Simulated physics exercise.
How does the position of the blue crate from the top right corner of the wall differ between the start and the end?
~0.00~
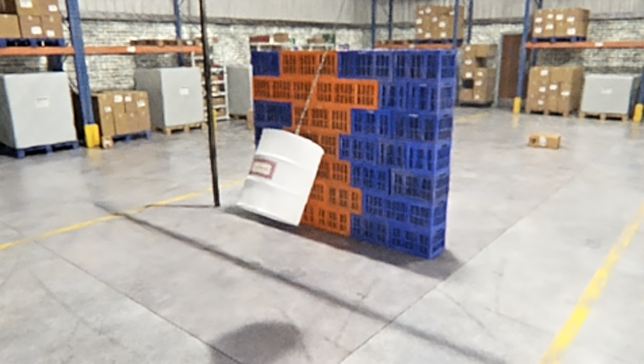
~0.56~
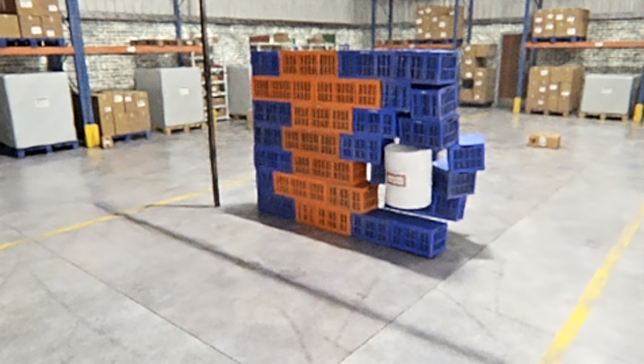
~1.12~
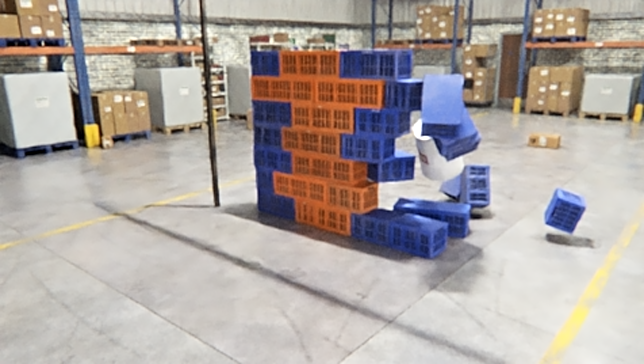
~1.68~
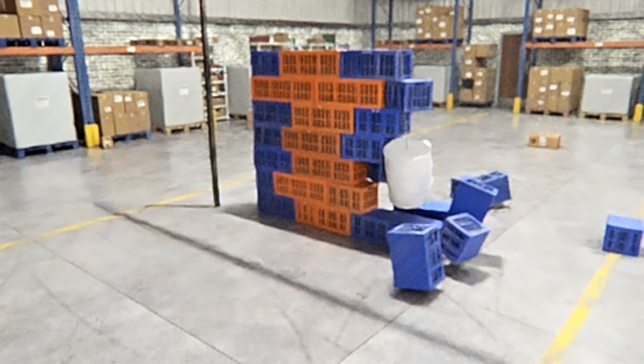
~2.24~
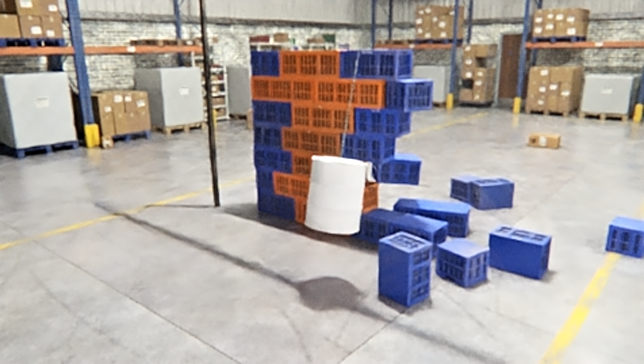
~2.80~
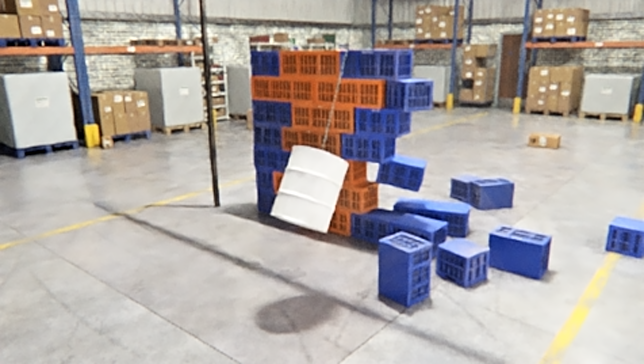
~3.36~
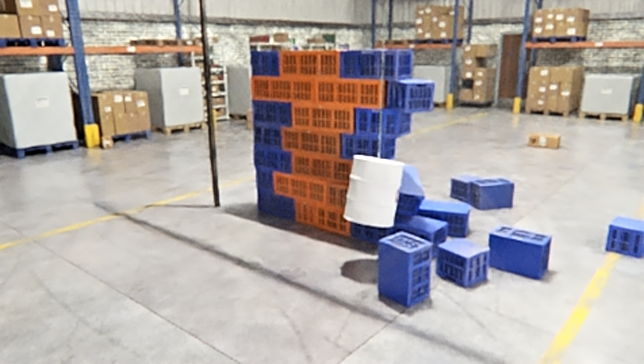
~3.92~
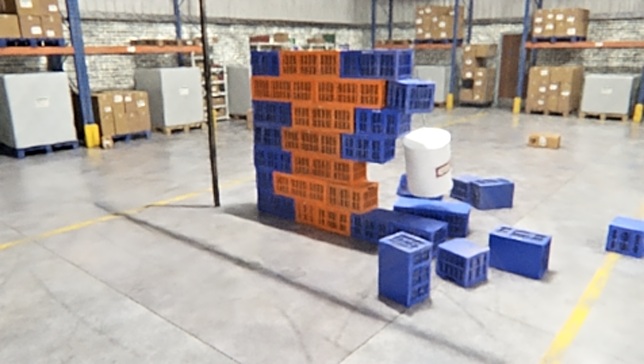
At the start it sits in the top row at the right end of the wall. By the end it is down on the floor in front of the wall's right end, tipped over from the way it was stacked.
